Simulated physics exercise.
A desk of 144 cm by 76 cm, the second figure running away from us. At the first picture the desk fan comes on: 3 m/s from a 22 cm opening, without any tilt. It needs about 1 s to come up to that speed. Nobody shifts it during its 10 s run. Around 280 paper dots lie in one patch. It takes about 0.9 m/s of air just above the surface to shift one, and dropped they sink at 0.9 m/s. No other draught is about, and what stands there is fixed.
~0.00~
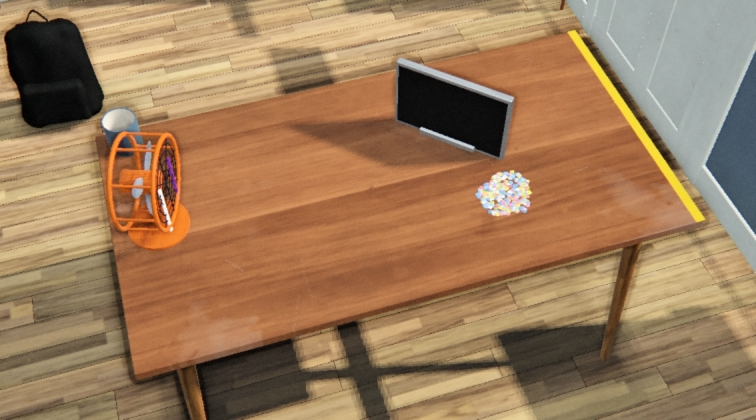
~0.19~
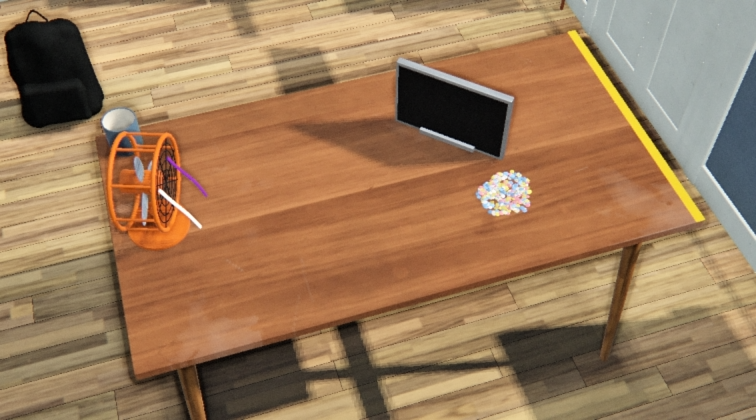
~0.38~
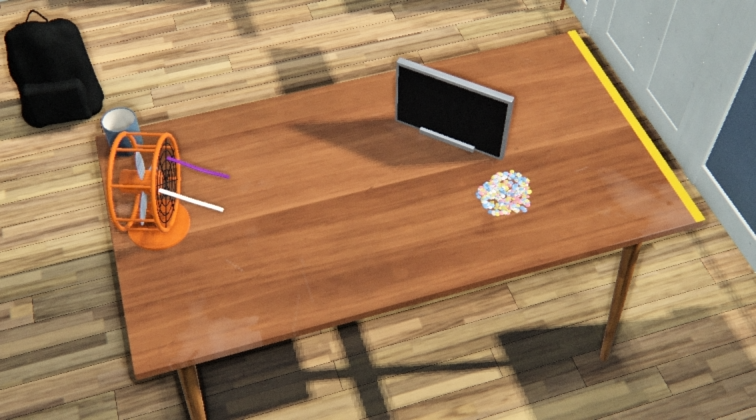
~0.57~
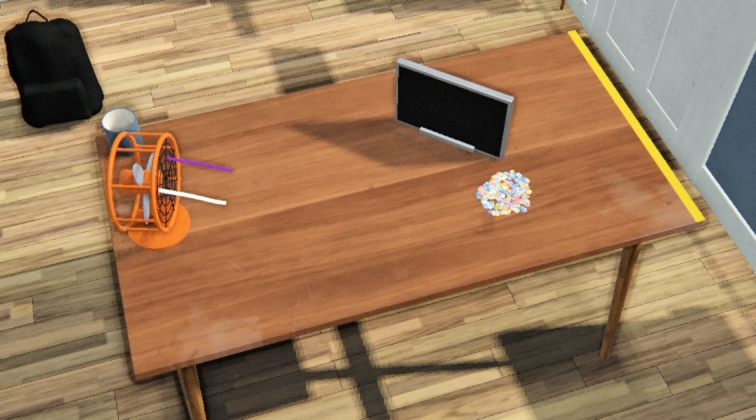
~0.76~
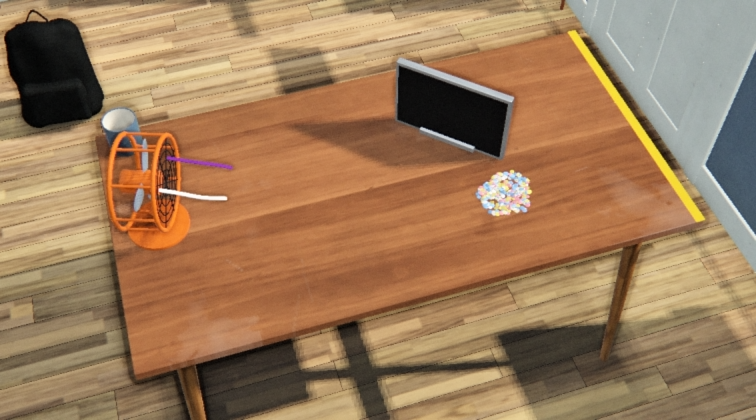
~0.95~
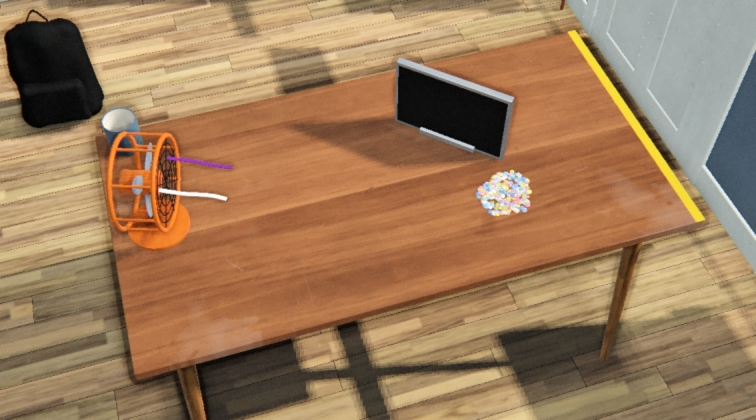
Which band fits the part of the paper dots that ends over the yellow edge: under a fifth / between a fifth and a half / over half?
Of the paper dots, over half end over the yellow edge.
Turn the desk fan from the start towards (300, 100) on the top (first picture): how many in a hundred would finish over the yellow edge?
Then about 0 %.
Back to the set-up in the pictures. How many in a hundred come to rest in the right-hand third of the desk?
Near 10 %.
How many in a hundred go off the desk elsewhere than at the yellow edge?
Near 3 %.
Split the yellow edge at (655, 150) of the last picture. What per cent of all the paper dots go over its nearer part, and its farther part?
Some 60 % nearer, 20 % farther.
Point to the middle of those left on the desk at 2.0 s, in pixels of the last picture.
Around (623, 135).
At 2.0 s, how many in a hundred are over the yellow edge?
About 80 %.
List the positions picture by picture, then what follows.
In the first picture, the middle of the paper dots is near (503, 193), none has stirred yet and the mouth of the desk fan is at (145, 182).
In the second picture, the middle of the paper dots is near (503, 193), none has stirred yet and the yellow edge is centred on (634, 117).
In the third picture, the middle of the paper dots is near (503, 193), none has stirred yet, the top of a laptop is at (454, 79) and the top of a mug is at (119, 119).
In the fourth picture, the middle of the paper dots is near (503, 193) and none has stirred yet.
In the fifth picture, the middle of the paper dots is near (503, 193) and none has stirred yet.
In the sixth picture, the middle of the paper dots is near (503, 193) and none has stirred yet.
After 2.0 s, 78 % are over the yellow edge; the middle of those still in play is near (643, 136); 7 % have settled or left.
After 3.2 s, 86 % are over the yellow edge; 96 % have settled or left.
After 5.5 s, 87 % are over the yellow edge; 96 % have settled or left.
After 10.0 s, at the end, 87 % are over the yellow edge.
